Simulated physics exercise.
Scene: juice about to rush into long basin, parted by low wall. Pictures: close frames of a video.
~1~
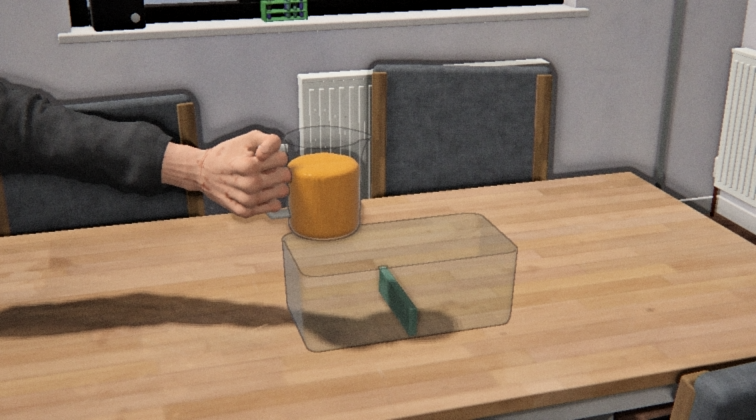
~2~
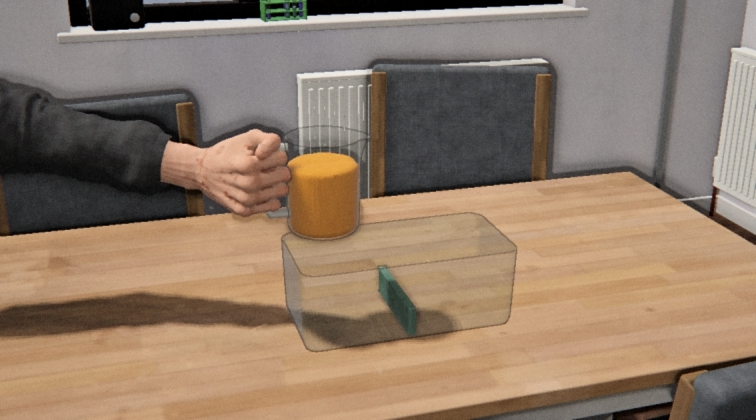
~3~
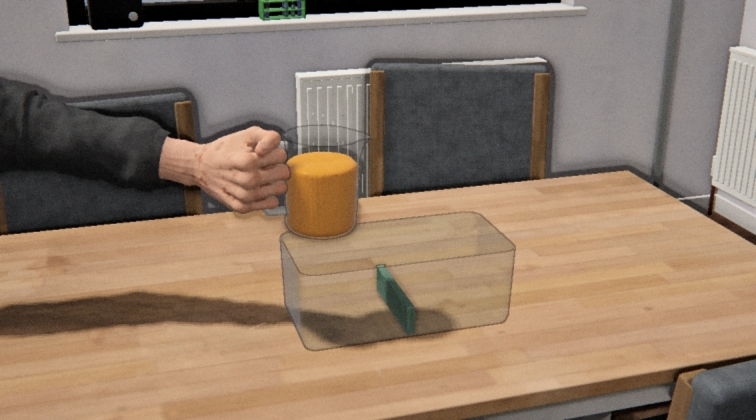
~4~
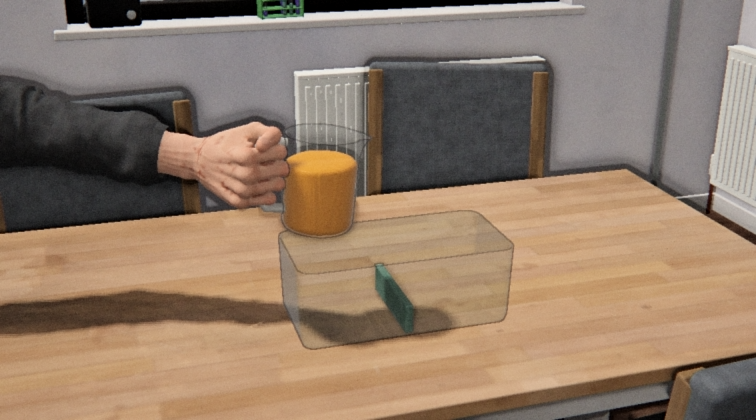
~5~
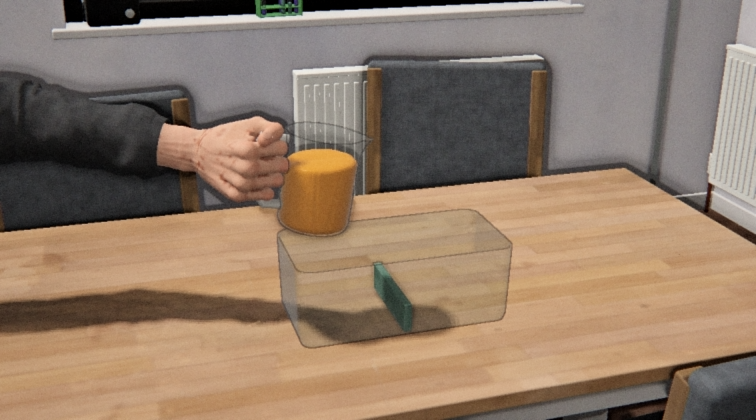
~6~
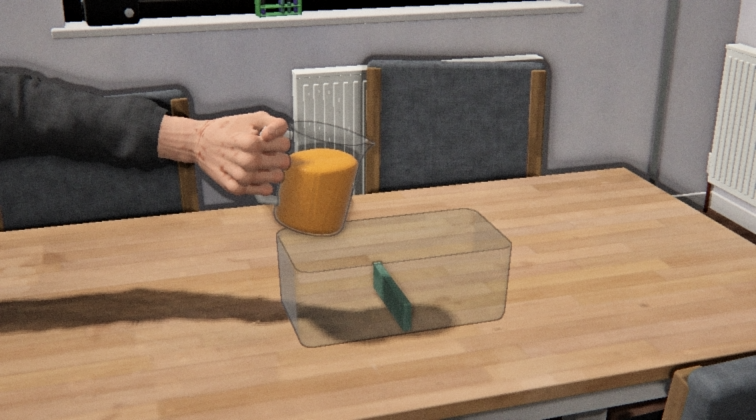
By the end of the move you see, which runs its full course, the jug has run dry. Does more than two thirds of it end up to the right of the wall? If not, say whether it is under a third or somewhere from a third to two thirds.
Exceeds two thirds.
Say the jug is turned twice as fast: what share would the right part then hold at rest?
It comes to 70 per cent or so.
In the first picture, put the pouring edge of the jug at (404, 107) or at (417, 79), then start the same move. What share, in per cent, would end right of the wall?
In turn 90 and 65 in a hundred.
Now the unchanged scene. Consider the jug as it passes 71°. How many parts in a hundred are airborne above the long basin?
10 %.
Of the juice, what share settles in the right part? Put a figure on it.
It works out to around 75 percent.
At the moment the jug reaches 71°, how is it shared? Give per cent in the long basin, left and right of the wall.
Roughly 0 per cent on the left, roughly 0 per cent on the right.
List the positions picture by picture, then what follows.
In the first picture, tilt 0°; pouring edge (372, 134); surface from (287, 166) to (357, 160); the long basin's rim runs from (291, 256) to (499, 232); the wall's top is at (397, 288).
In the second picture, tilt 1°; pouring edge (371, 134); surface from (287, 166) to (356, 160).
In the third picture, tilt 2°; pouring edge (371, 135); surface from (286, 165) to (354, 159).
In the fourth picture, tilt 5°; pouring edge (371, 136); surface from (285, 164) to (354, 158).
In the fifth picture, tilt 9°; pouring edge (373, 138); surface from (285, 163) to (355, 157).
In the sixth picture, tilt 13°; pouring edge (375, 141); surface from (285, 162) to (356, 156).
A moment on, the tilt is 71° and 89 per cent is still to pour, 0 is left of the wall and 2 right of it.
Next, the tilt is 105° and 29 per cent is still to pour, 6 is left of the wall and 53 right of it.
Then the tilt is 110° and 1 per cent is still to pour, 23 is left of the wall and 75 right of it.
Later the tilt is 110° and 0 per cent is still to pour, 25 is left of the wall and 75 right of it.
At rest 25 per cent lies left of the wall, 75 right of it and 0 outside.
